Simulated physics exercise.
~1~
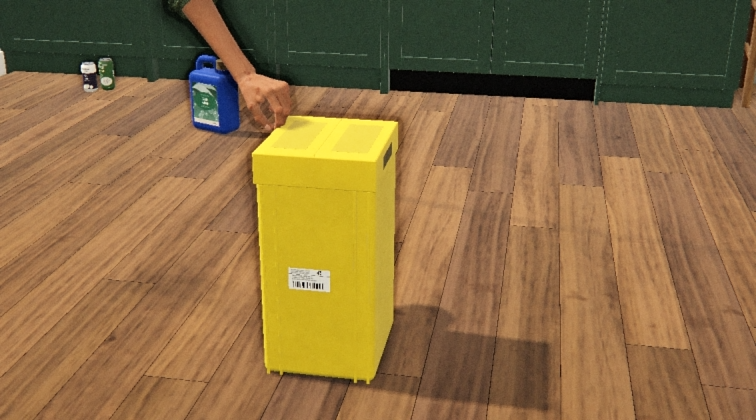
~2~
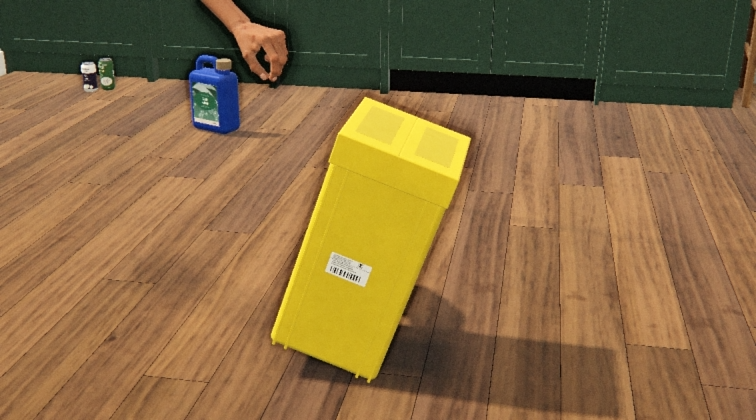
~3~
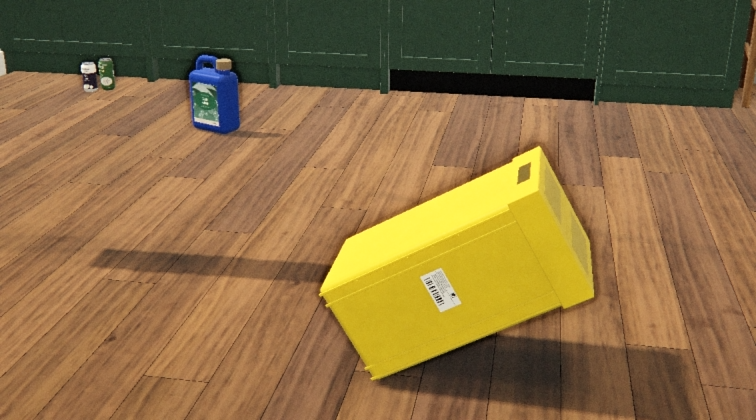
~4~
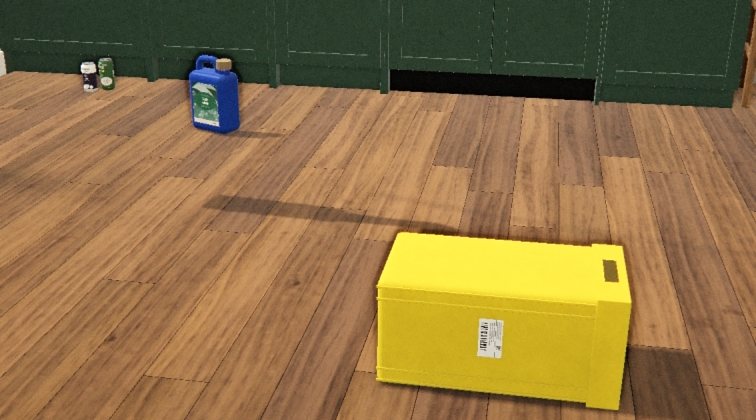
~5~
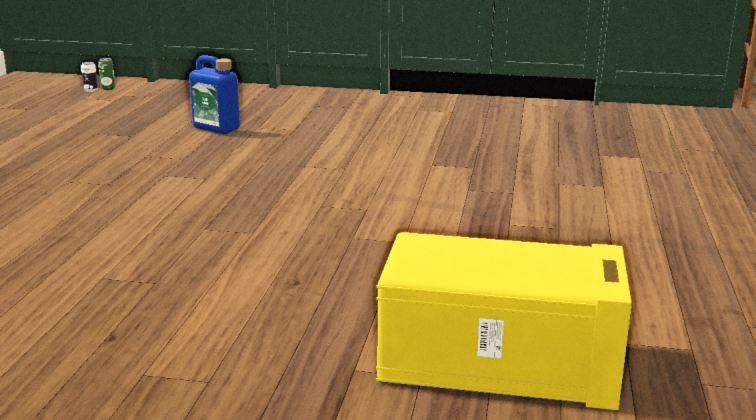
On a wooden floor before green cabinets, a hand shoves the top of a tall yellow bin and draws back as the bin tips to the right. It topples over and comes to rest on its side, while a blue jug and two cans stay standing behind.
